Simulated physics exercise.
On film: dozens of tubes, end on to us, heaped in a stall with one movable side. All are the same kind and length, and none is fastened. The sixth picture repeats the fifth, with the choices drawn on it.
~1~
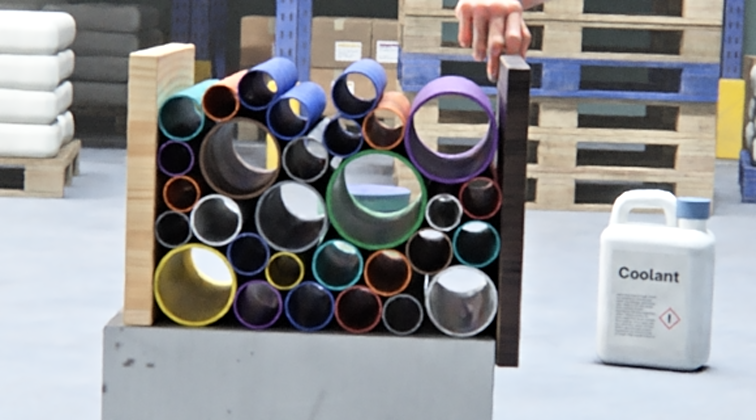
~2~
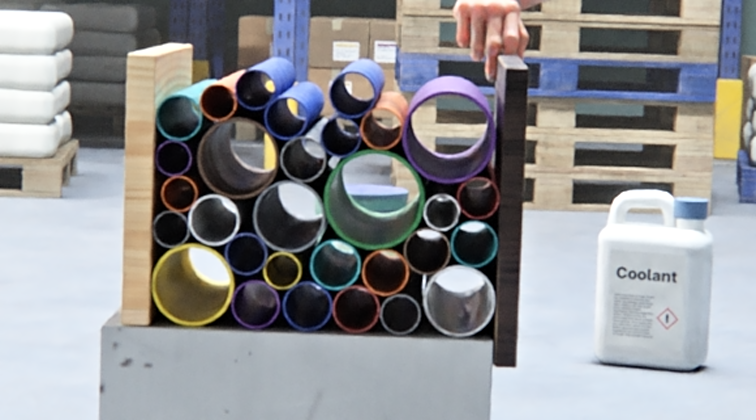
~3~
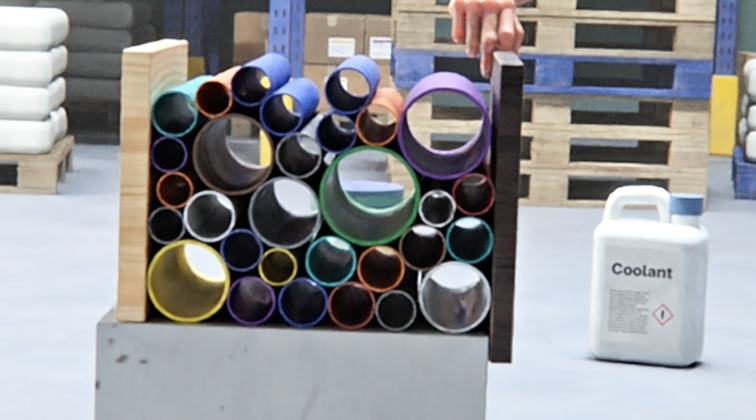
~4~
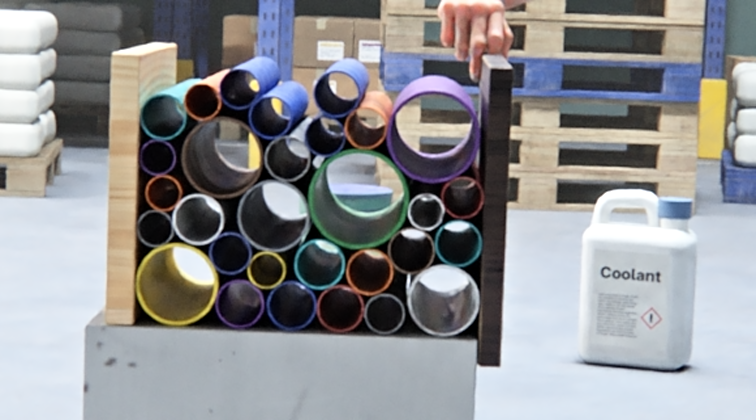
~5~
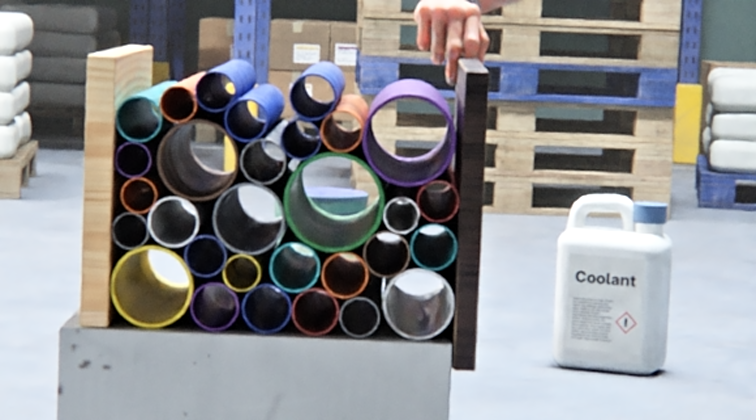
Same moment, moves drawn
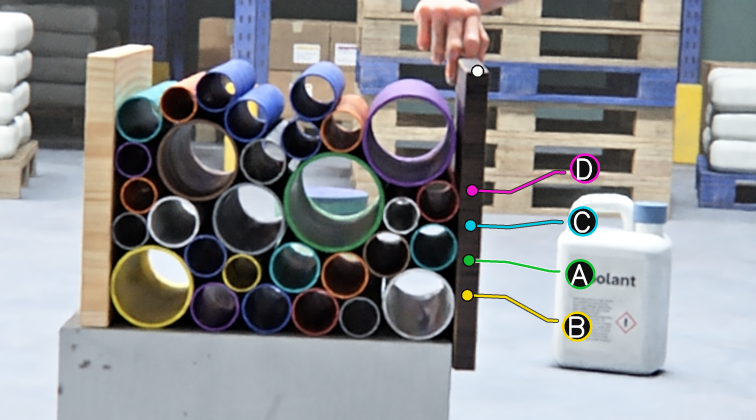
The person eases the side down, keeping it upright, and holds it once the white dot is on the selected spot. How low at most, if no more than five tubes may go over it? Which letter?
Lower it to A and no more.
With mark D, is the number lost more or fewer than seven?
It loses fewer than seven.
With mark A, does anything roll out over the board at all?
Yes, at A.
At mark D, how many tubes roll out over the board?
The count is none.
On the marked copy, A at (469, 260); B at (467, 295); C at (470, 226); D at (472, 191); the white dot at (477, 72).
Taking A. A third of the way, top of the board (462, 161).
Two thirds of the way, top of the board (457, 259).
When it is over, top of the board (457, 259), four out over the board.
As for the rest, B six out over the board; C none out over the board; D none out over the board.
